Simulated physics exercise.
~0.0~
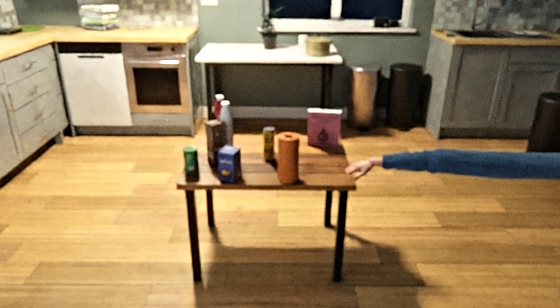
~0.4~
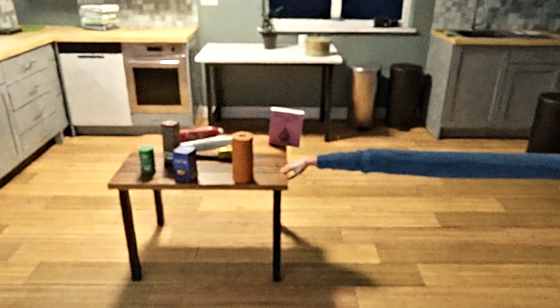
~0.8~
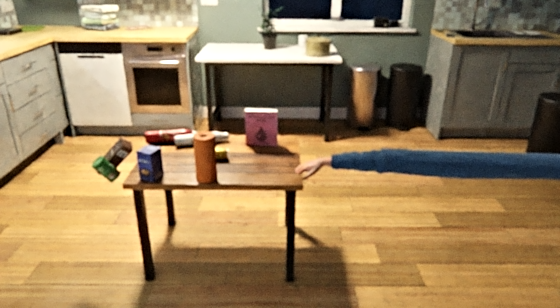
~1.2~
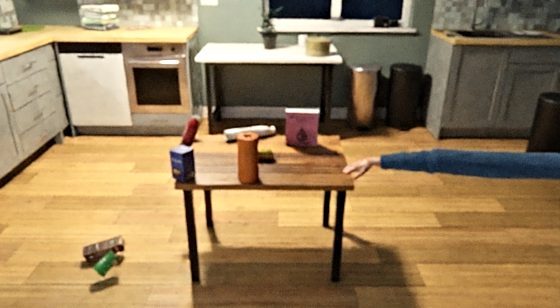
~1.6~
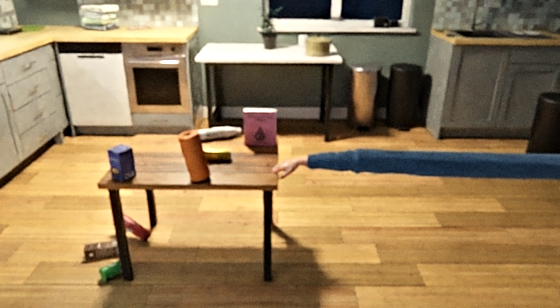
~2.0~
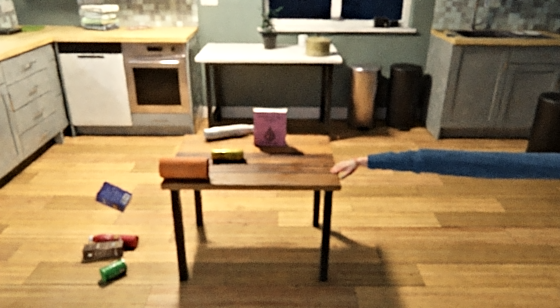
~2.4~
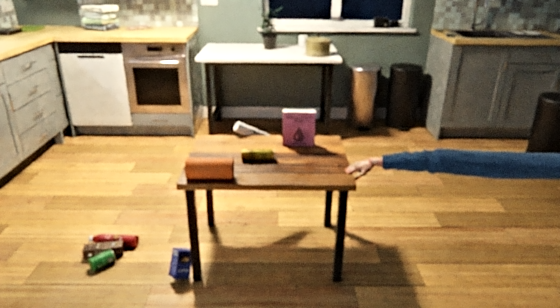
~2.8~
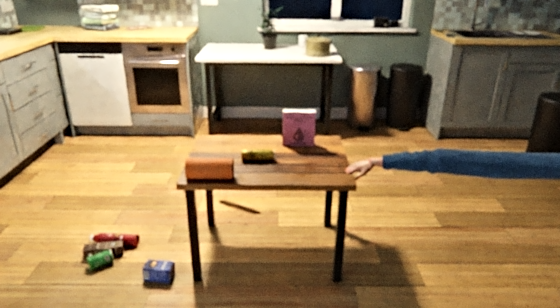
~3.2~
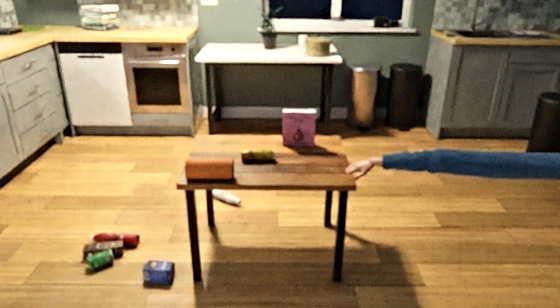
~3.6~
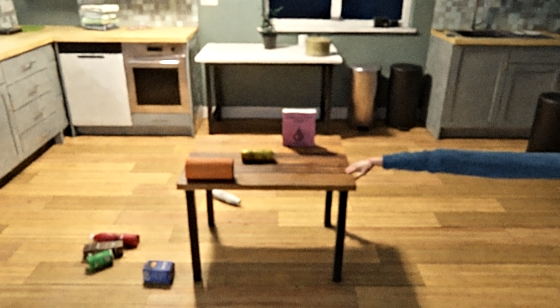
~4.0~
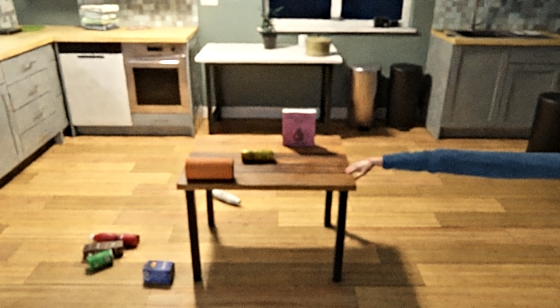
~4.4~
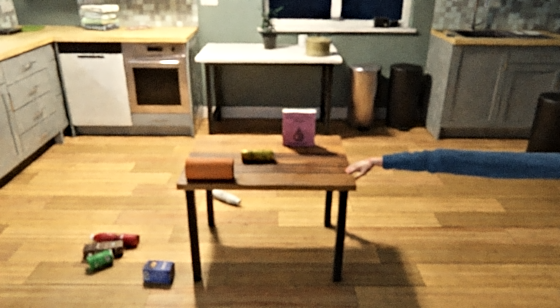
Blue-sleeved arm jerking a side table left and right, toppling containers and sending five to the floor, the pink book staying upright.
